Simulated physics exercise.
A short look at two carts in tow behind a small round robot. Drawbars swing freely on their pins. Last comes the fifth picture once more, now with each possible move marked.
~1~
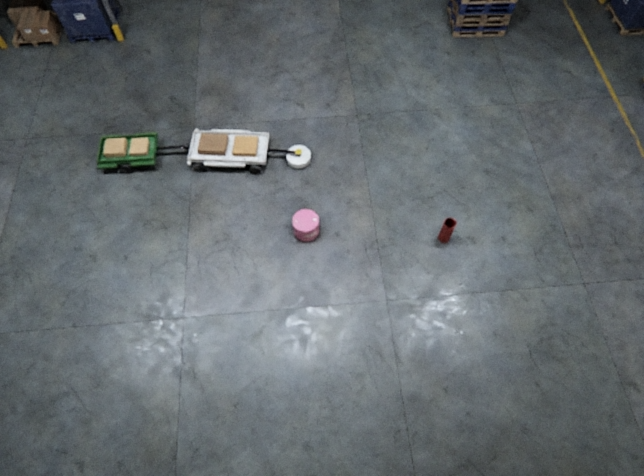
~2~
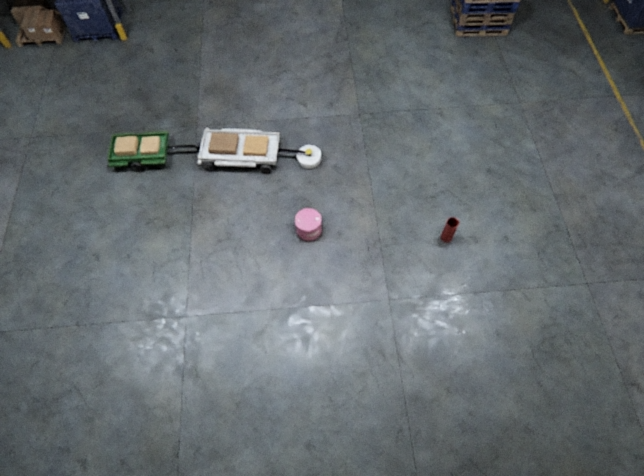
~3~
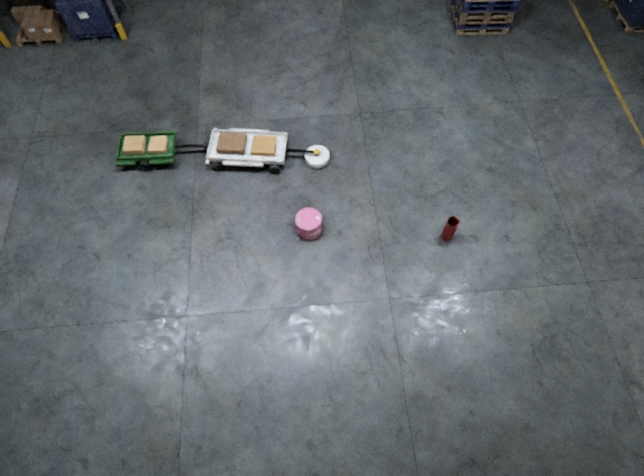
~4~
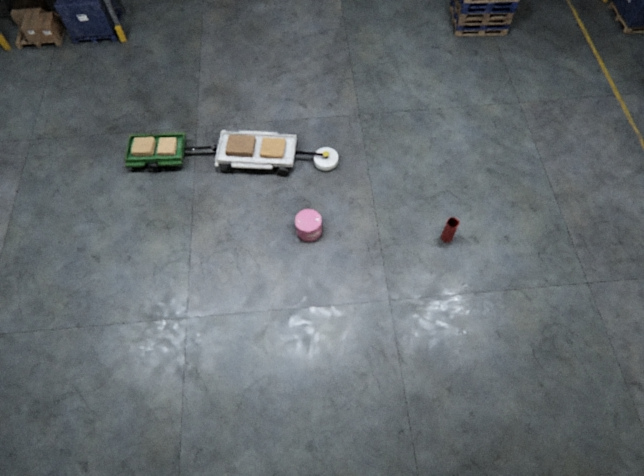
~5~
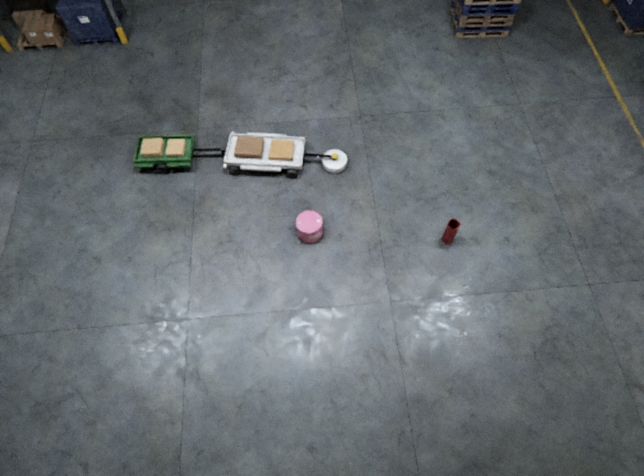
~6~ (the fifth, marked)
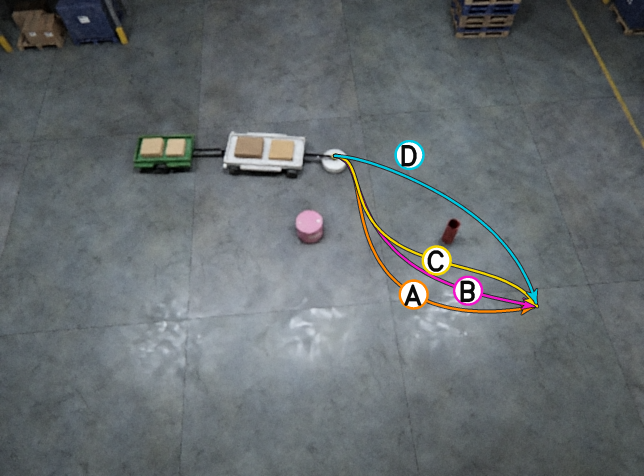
On a warehouse floor, a small round white robot tows a white cart and a green cart rightward past a pink tub.
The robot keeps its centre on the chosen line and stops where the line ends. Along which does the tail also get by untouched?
Everything gets past on B.
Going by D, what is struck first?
First the red post.
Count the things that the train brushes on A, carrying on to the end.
In all, one.
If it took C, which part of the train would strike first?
It is the white cart.
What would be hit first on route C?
First the red post.
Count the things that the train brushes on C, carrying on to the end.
In all, one.
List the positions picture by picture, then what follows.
Pink tub (306, 230); red post (444, 238); robot (299, 156), in the first picture.
Robot (309, 156); white cart (240, 147); green cart (139, 148); pink tub (309, 229), in the second picture.
Robot (317, 156); white cart (248, 147); green cart (147, 147); pink tub (309, 229), in the third picture.
Robot (326, 158); white cart (256, 149); green cart (156, 149); pink tub (309, 230), in the fourth picture.
Robot (335, 160); white cart (265, 151); green cart (165, 150); pink tub (310, 232); red post (447, 239), in the fifth picture.
On the marked copy, A from (335, 156) via (385, 270) to (534, 307); B from (335, 156) via (397, 252) to (535, 306); C from (335, 156) via (402, 247) to (537, 306); D from (335, 156) via (448, 198) to (536, 303).
Taking B. A third of the way, robot (373, 226), last cart (231, 151).
Two thirds of the way, robot (445, 286), last cart (301, 175).
When it is over, robot (534, 309), last cart (359, 215); nothing has been touched.
As for the rest, A meets the pink tub; C meets the red post; D meets the red post.
